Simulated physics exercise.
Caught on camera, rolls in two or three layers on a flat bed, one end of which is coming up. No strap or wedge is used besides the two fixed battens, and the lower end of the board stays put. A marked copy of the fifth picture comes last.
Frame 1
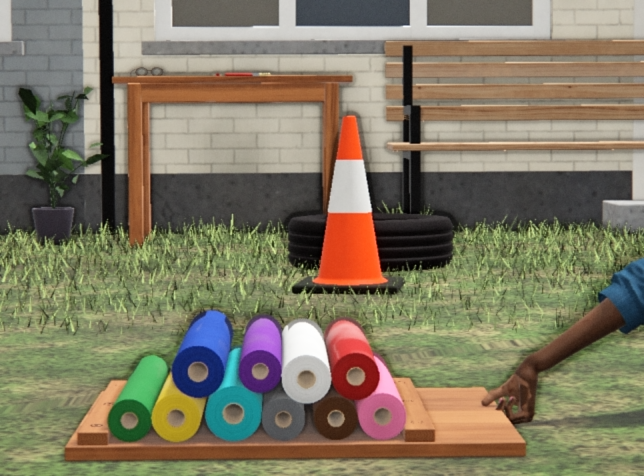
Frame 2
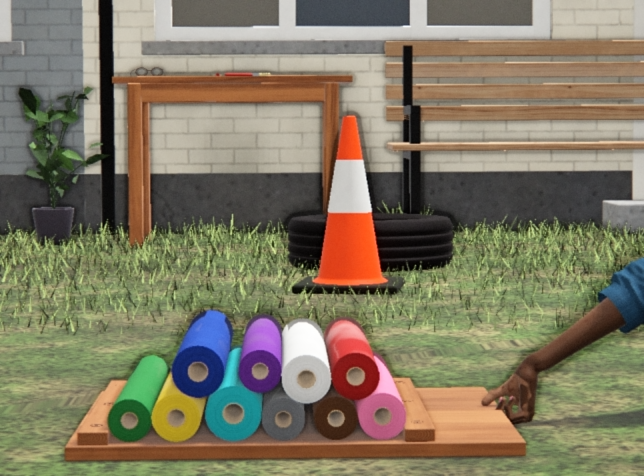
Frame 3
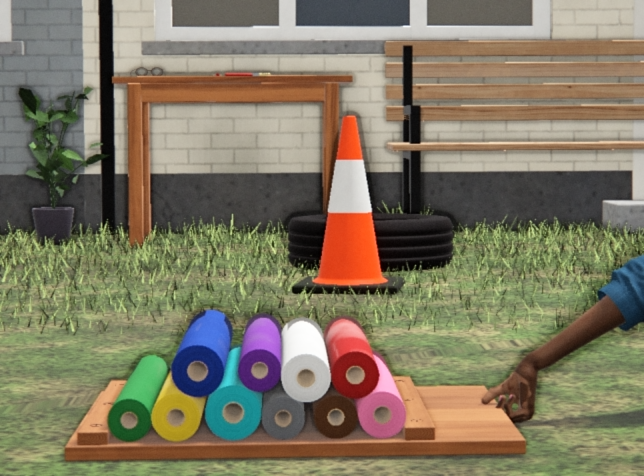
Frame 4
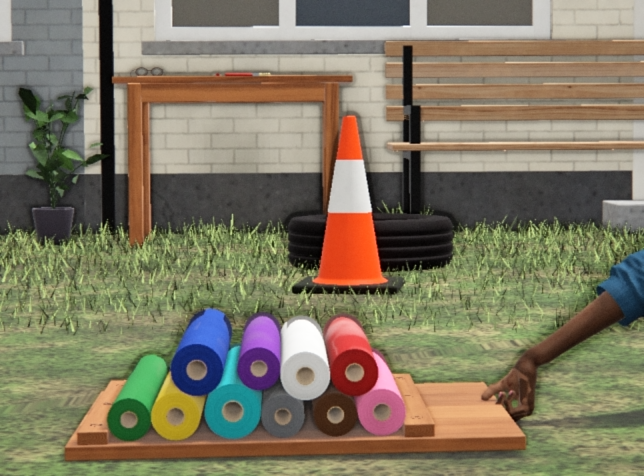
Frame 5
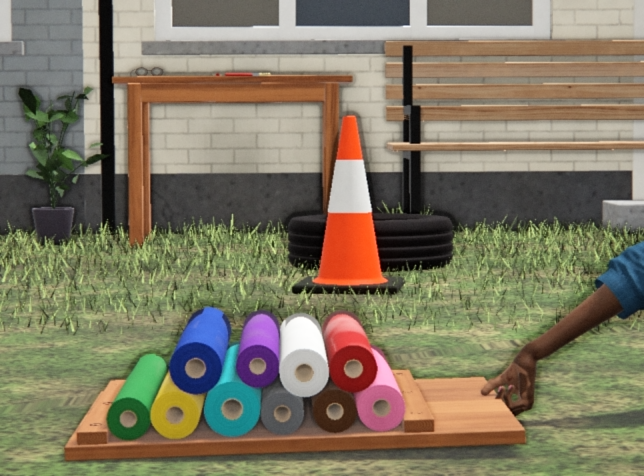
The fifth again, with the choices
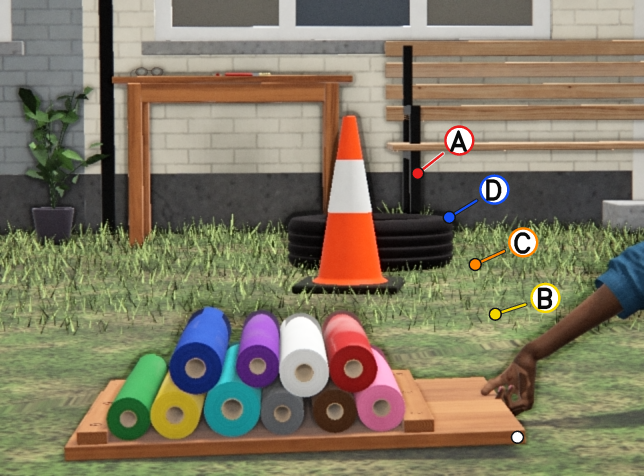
A pile of colourful rolls sat stacked in two layers on a wooden board on the grass, while a hand at the right gripped the board's end and raised it very slightly, the rolls barely shifting.
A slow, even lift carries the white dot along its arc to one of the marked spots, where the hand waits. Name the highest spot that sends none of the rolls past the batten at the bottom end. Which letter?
Stop at B.
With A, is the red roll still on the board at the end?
The red roll: No.
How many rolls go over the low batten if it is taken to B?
It comes to none.
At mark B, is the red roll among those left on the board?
Yes.
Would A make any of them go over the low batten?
Yes, at A.
On the marked copy, A at (418, 173); B at (495, 314); C at (475, 265); D at (450, 217); the white dot at (518, 438).
With B. Early on, board at 13°.
Further on, board at 18°.
At the end, board at 18°, none over the low batten.
As for the rest, A four over the low batten (white, red, purple, blue); C three over the low batten (white, purple, blue); D four over the low batten (white, red, purple, blue).
